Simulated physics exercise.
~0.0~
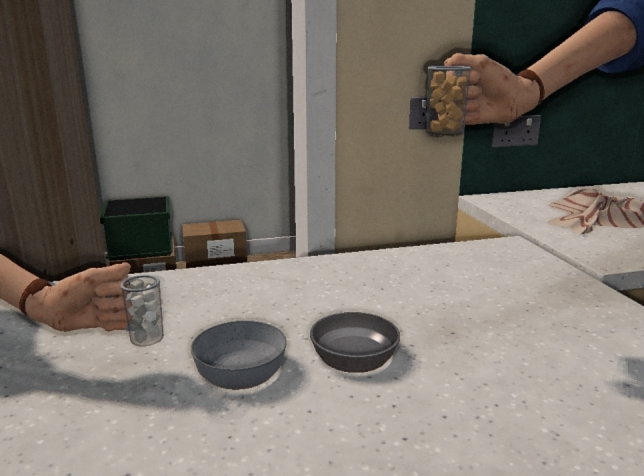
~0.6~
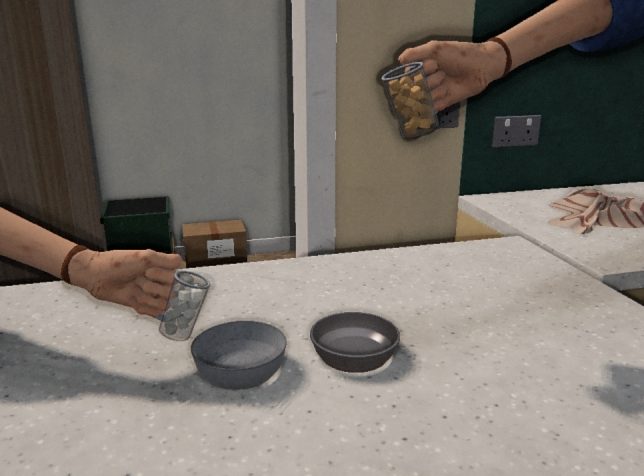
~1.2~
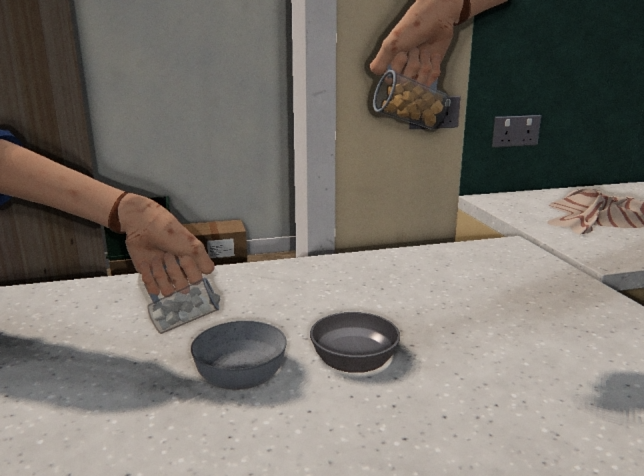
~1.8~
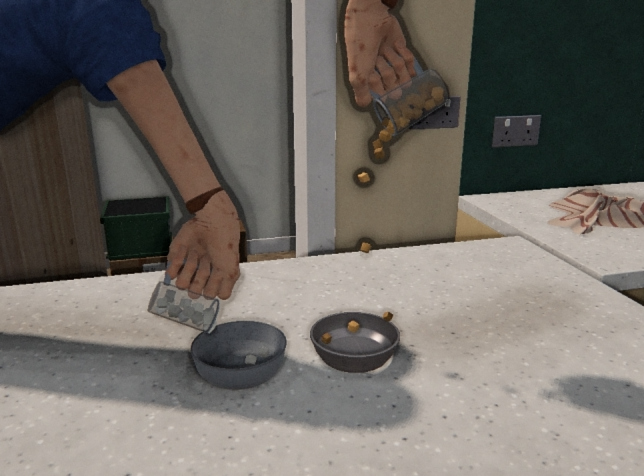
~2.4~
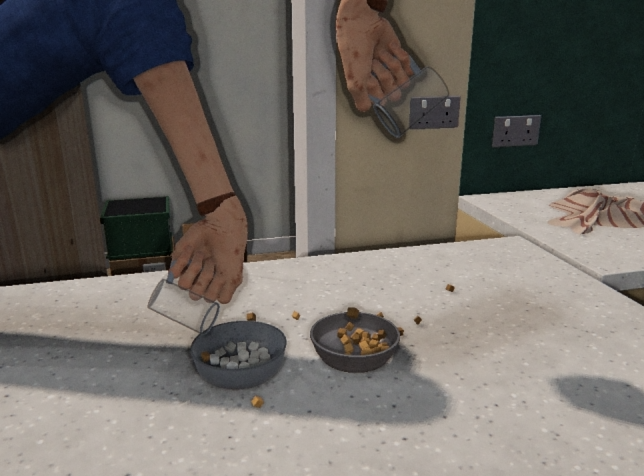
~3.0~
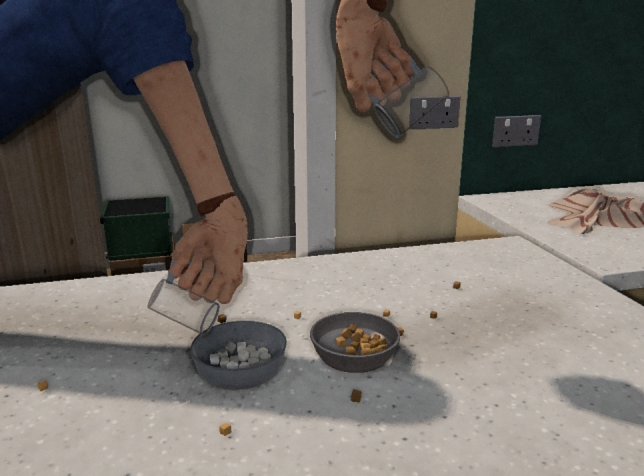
On a pale speckled counter in a room with a dark green wall, two empty dark dishes sit side by side. One hand holds a clear cup of whitish pieces low beside the left dish, while another holds a cup of golden-orange pieces high above the right. Both hands tilt their cups onto their sides, then tip them further until the pieces spill out. The whitish pieces slide down into the left dish and all stay there. The golden ones fall a long way, and while many settle in the right dish, others scatter across the counter.
